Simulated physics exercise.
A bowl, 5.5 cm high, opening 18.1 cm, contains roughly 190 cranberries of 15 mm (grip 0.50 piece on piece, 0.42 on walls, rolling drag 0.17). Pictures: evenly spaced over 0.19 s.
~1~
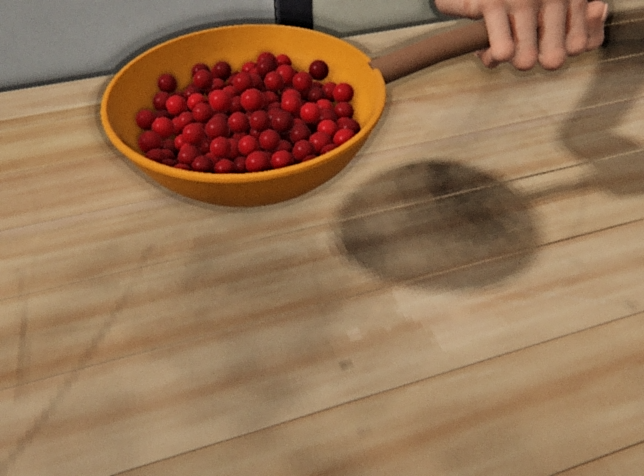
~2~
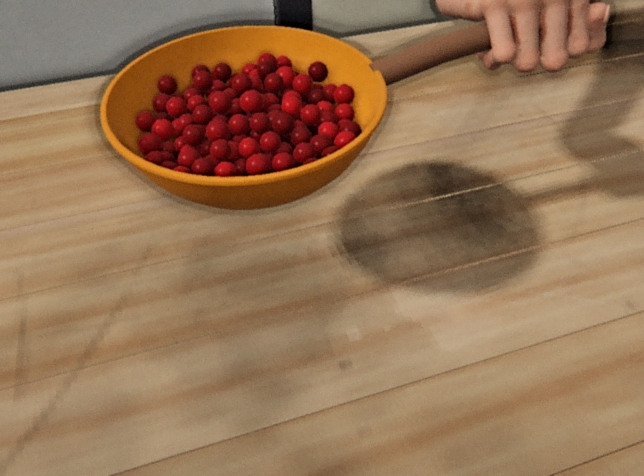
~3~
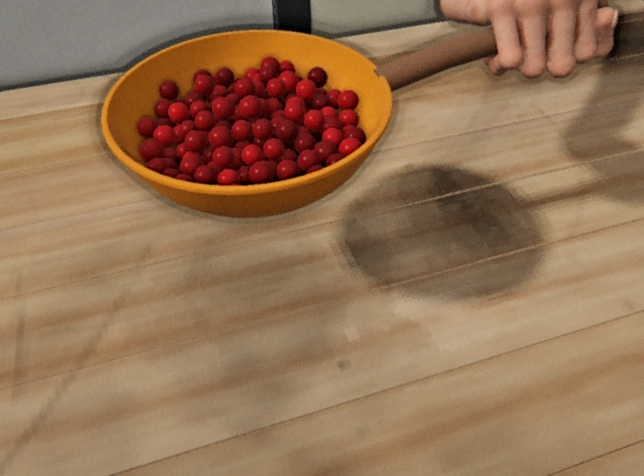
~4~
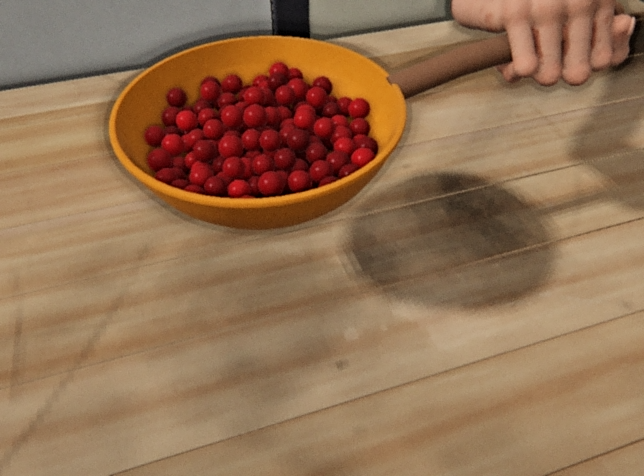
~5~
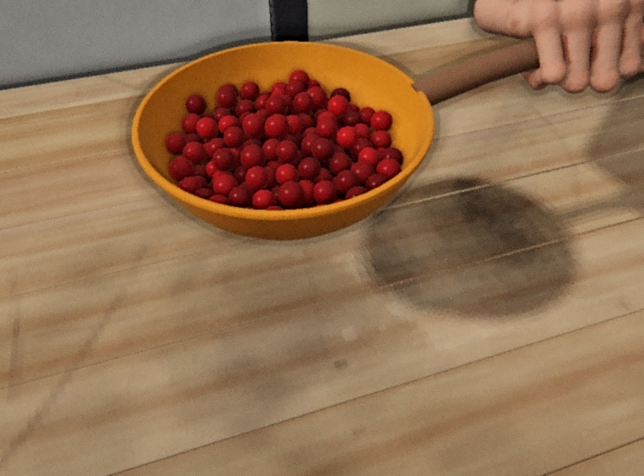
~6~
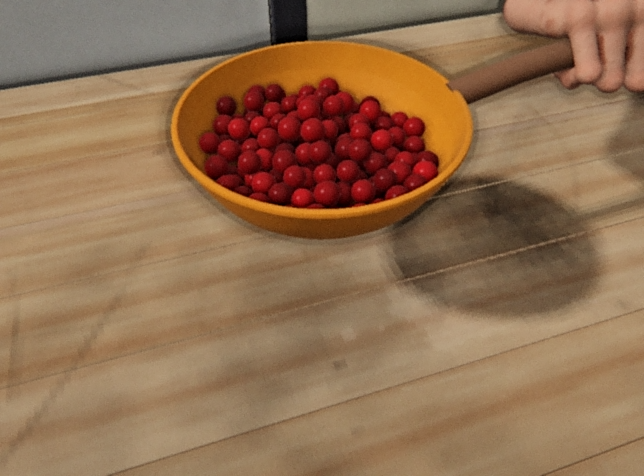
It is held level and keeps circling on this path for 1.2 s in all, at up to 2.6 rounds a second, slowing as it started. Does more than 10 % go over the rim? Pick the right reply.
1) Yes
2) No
Option 1: Yes.
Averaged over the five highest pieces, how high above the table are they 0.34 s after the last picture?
I'd put it at some 21 cm.
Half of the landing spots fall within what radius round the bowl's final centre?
I'd put it at around 22 cm.
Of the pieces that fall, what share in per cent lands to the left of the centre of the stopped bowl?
60 %, roughly.
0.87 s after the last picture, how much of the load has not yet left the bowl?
I'd say close to 55 per cent.
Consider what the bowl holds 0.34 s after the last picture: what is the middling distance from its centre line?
Around 5.0 centimetres.
Then, 0.34 s after the last picture, bowl 95 %; middle of the pieces not yet landed near (235, 121).
Then, 0.61 s after the last picture, bowl 75 %, fallen in front of where it stops 10 %, in the air 15 %; middle of the pieces not yet landed near (330, 79).
Then, 0.87 s after the last picture, fallen right of where it stops 5 %, bowl 55 %, fallen in front of where it stops 10 %, fallen left of where it stops 10 %, fallen behind where it stops 10 %, in the air 10 %; middle of the pieces not yet landed near (313, 163).
Then, 1.11 s after the last picture, fallen right of where it stops 5 %, bowl 50 %, fallen in front of where it stops 15 %, fallen left of where it stops 15 %, fallen behind where it stops 10 %; middle of the pieces not yet landed near (387, 115).
In the end, fallen right of where it stops 5 %, bowl 50 %, fallen in front of where it stops 15 %, fallen left of where it stops 15 %, fallen behind where it stops 10 %.
